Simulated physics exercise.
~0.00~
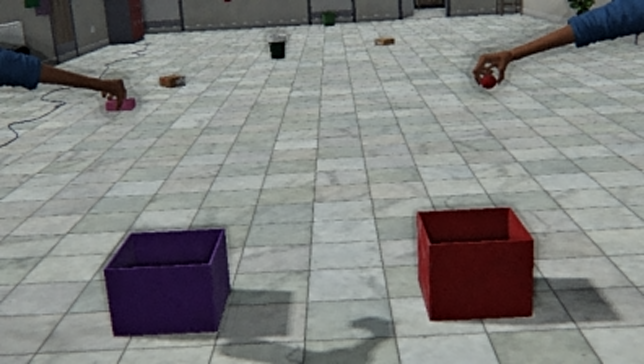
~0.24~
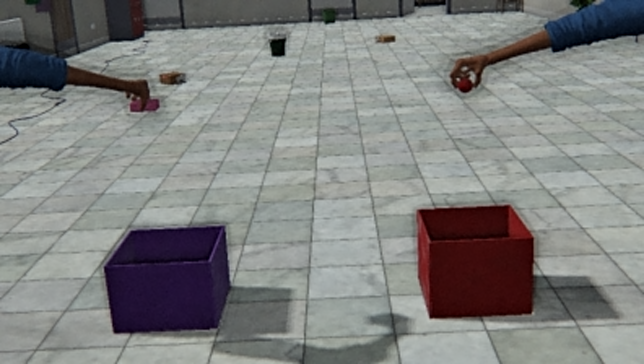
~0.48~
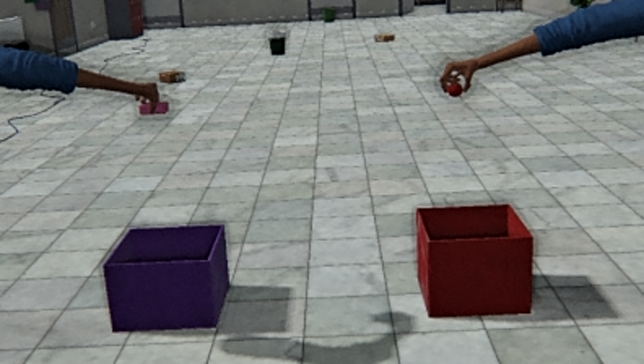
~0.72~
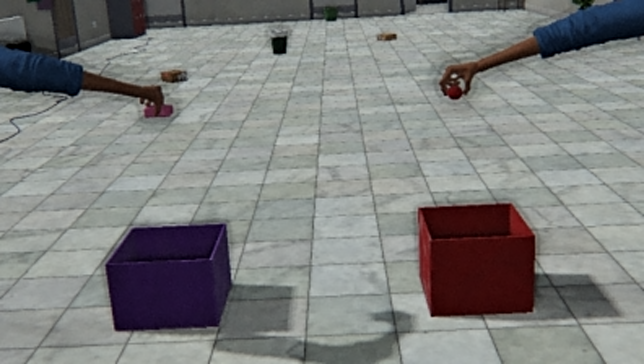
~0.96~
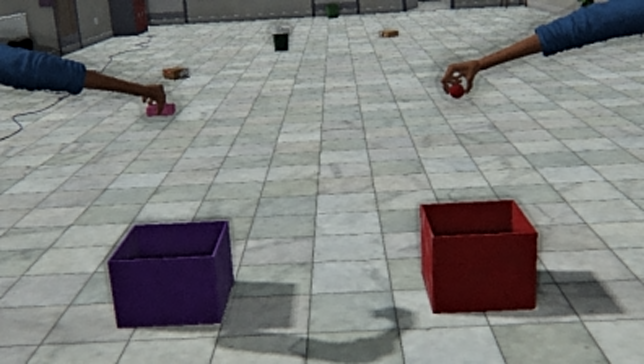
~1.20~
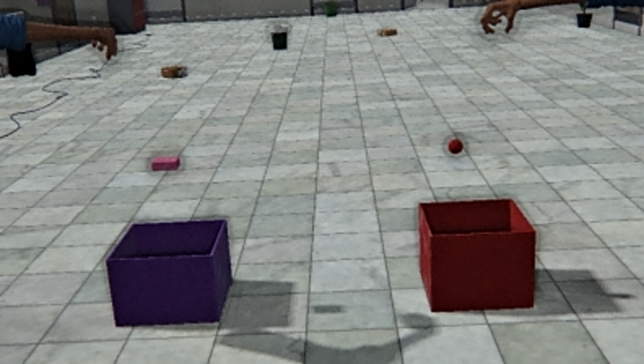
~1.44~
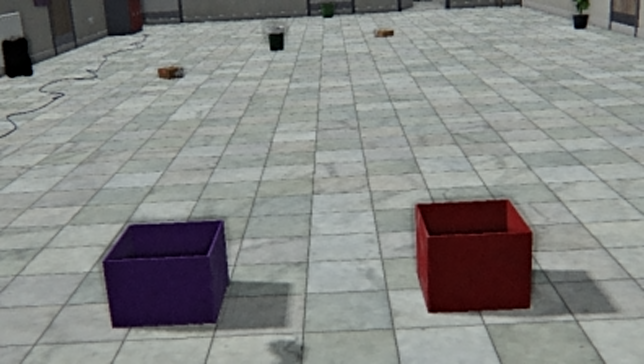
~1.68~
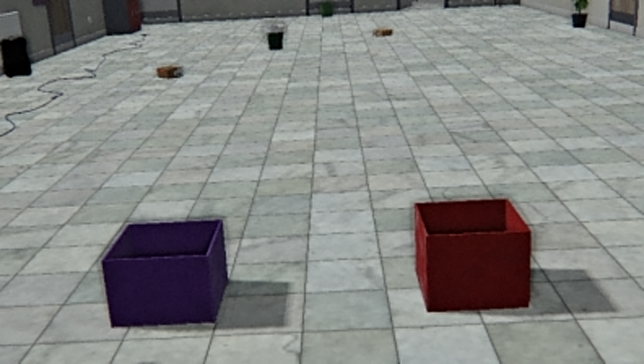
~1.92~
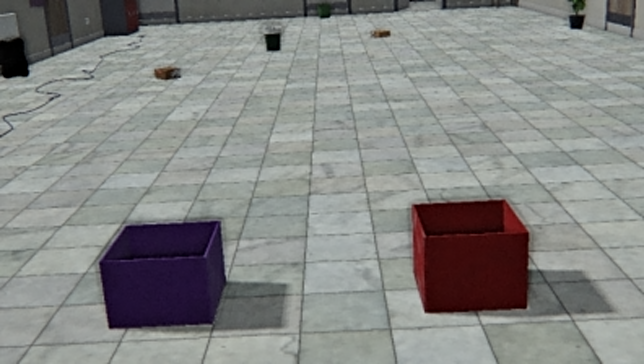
We see two hands hold a small pink block and a small red round object beyond a purple basket and a red one, shifting them slightly inward. The hands let go and draw back, and both objects drop into the baskets, out of sight.
